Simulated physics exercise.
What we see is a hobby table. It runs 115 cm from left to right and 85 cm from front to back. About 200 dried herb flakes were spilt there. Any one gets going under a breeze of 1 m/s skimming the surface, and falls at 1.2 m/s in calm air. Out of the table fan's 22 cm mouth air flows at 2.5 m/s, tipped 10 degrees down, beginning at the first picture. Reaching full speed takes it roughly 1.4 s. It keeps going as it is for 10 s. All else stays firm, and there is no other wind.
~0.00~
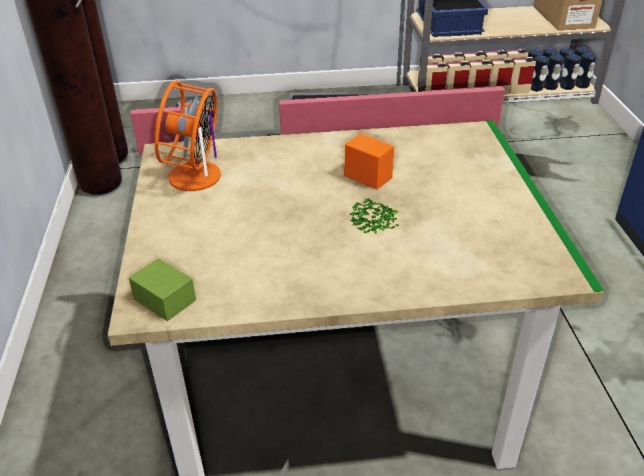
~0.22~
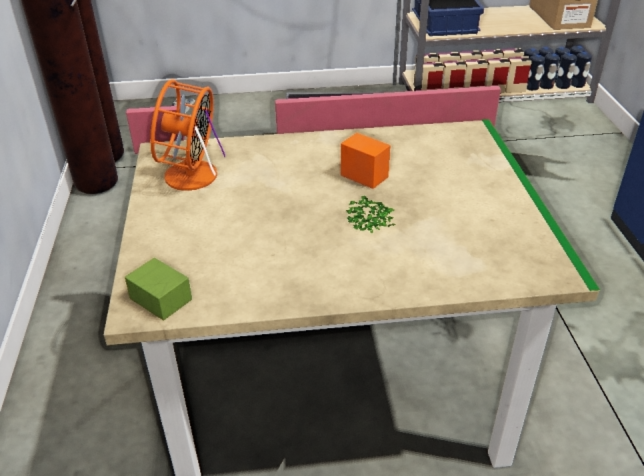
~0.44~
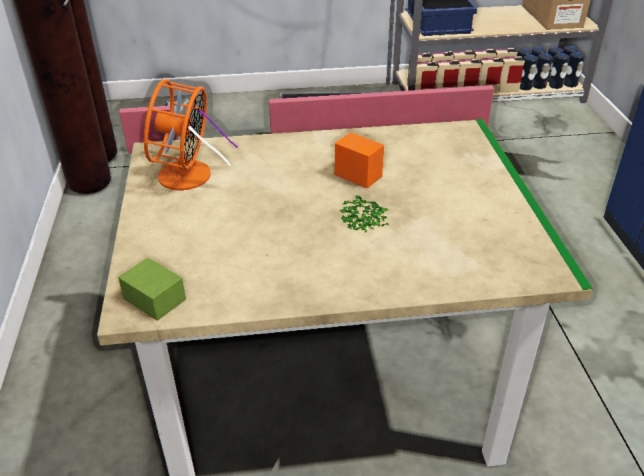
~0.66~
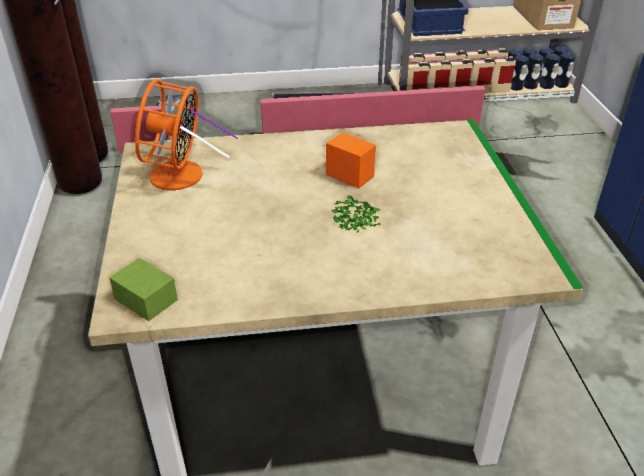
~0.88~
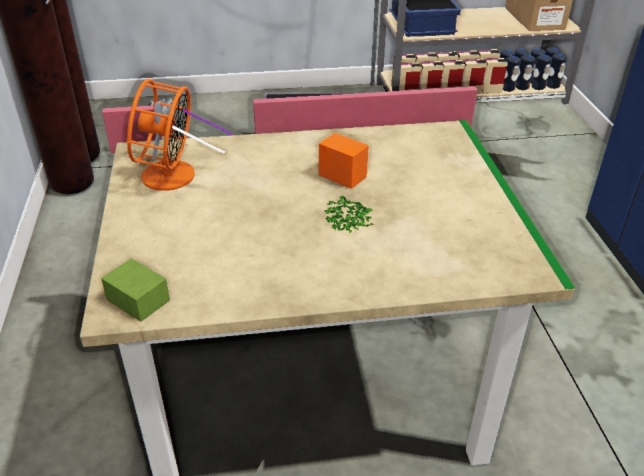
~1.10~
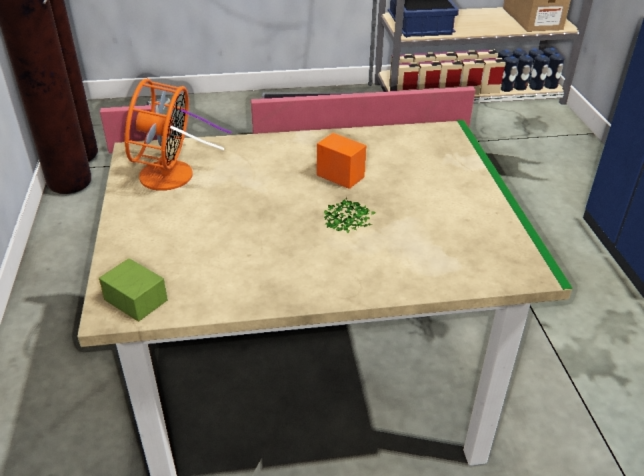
Hobby table with an orange fan, its ribbons lifting and streaming out, and a few green flakes shifting slightly near an orange block.
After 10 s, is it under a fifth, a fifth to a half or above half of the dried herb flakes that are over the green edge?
Dried herb flakes: One fifth up to one half finish over the green edge.
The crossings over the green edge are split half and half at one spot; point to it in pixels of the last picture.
Median crossing point, approx. (561, 271).
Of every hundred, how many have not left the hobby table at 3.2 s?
Close to 0 in a hundred are still there.
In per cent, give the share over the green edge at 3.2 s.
I'd say somewhere near 30 %.
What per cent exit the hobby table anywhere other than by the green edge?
About 70 per cent of them.
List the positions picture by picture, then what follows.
In the first frame, the middle of the dried herb flakes is near (374, 217), none has stirred yet and the mouth of the table fan is at (187, 126).
In the second frame, the middle of the dried herb flakes is near (370, 216), none has stirred yet and the green edge is centred on (535, 190).
In the third frame, the middle of the dried herb flakes is near (364, 215), none has stirred yet, the top of a block is at (359, 144) and the top of a block is at (150, 277).
In the fourth frame, the middle of the dried herb flakes is near (356, 215) and none has stirred yet.
In the fifth frame, the middle of the dried herb flakes is near (349, 216) and none has stirred yet.
In the sixth frame, the middle of the dried herb flakes is near (349, 216), the farthest in sight from the table fan is at (370, 225) and about 5 % have left their places.
After 2.0 s, 92 % are on the move or not yet settled, 31 % are over the green edge.
After 3.2 s, 0 % are on the move or not yet settled, 31 % are over the green edge.
After 5.5 s, 0 % are on the move or not yet settled, 31 % are over the green edge.
After 10.0 s, at the end, 31 % are over the green edge.
